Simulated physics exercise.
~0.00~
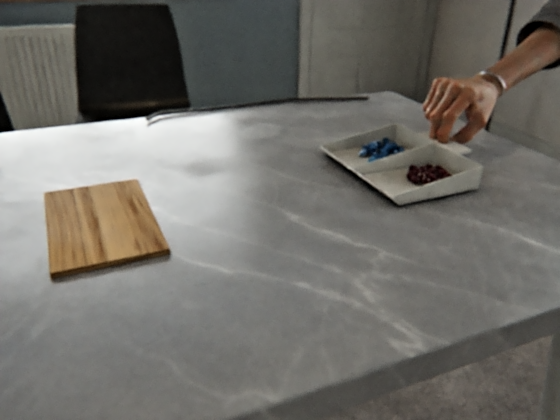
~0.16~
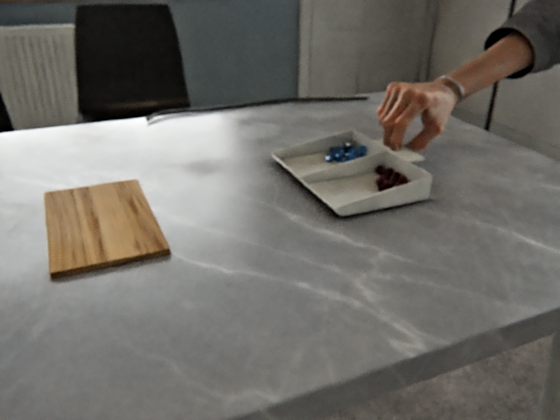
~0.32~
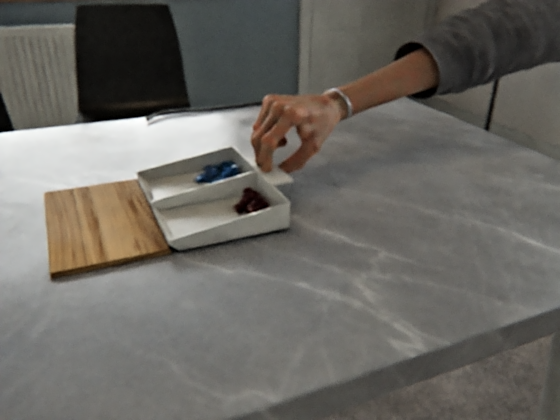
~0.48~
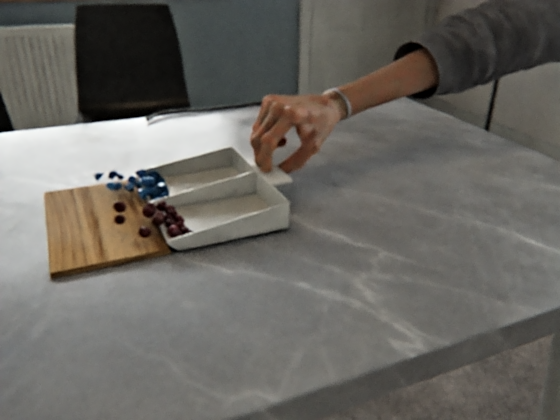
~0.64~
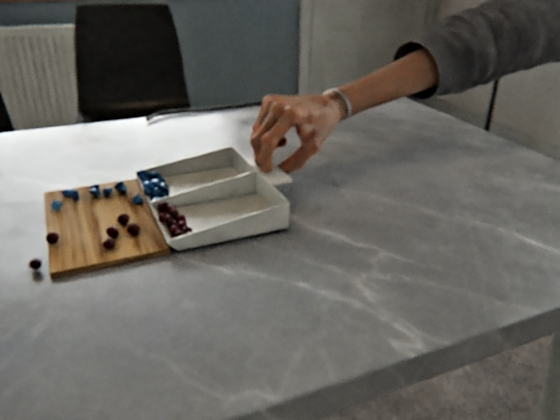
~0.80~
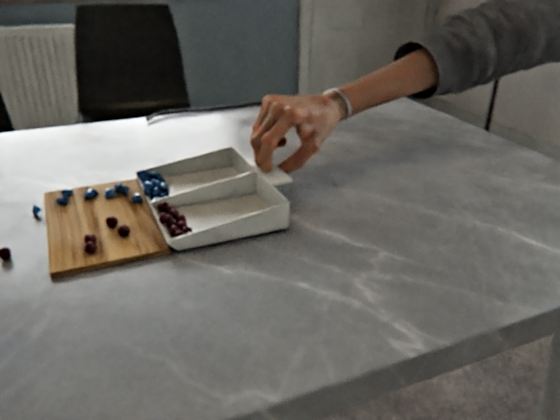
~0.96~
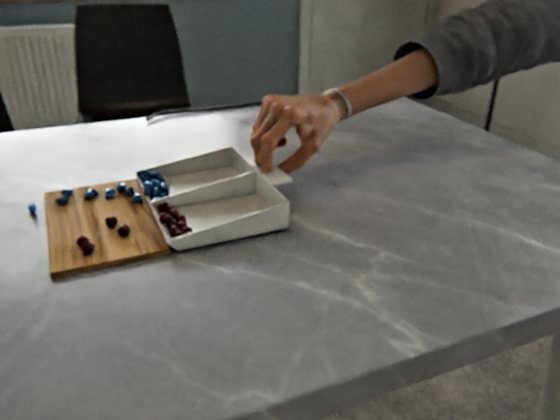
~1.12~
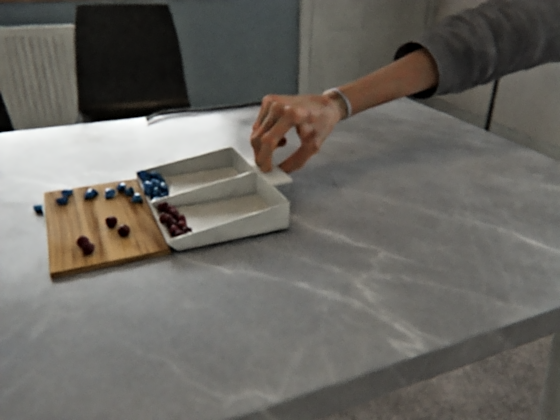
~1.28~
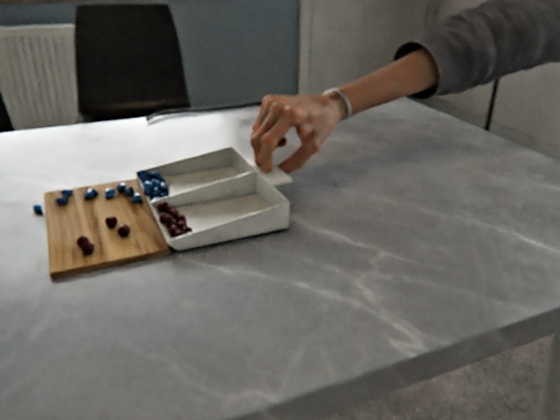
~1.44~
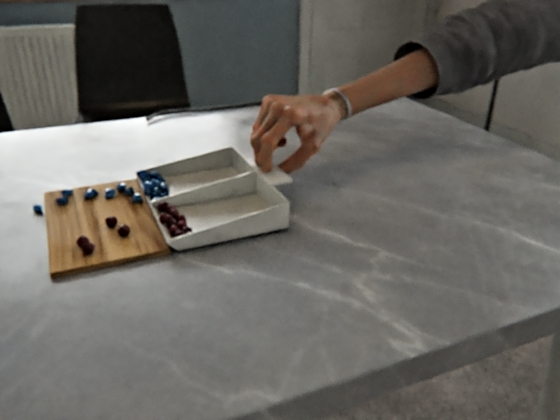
The footage shows a hand sliding a shallow white tray of small blue and dark red pieces leftward across a gray marbled table until it stops against a wooden board, where some of both groups spill out and settle on and beside the board, the rest remaining inside.
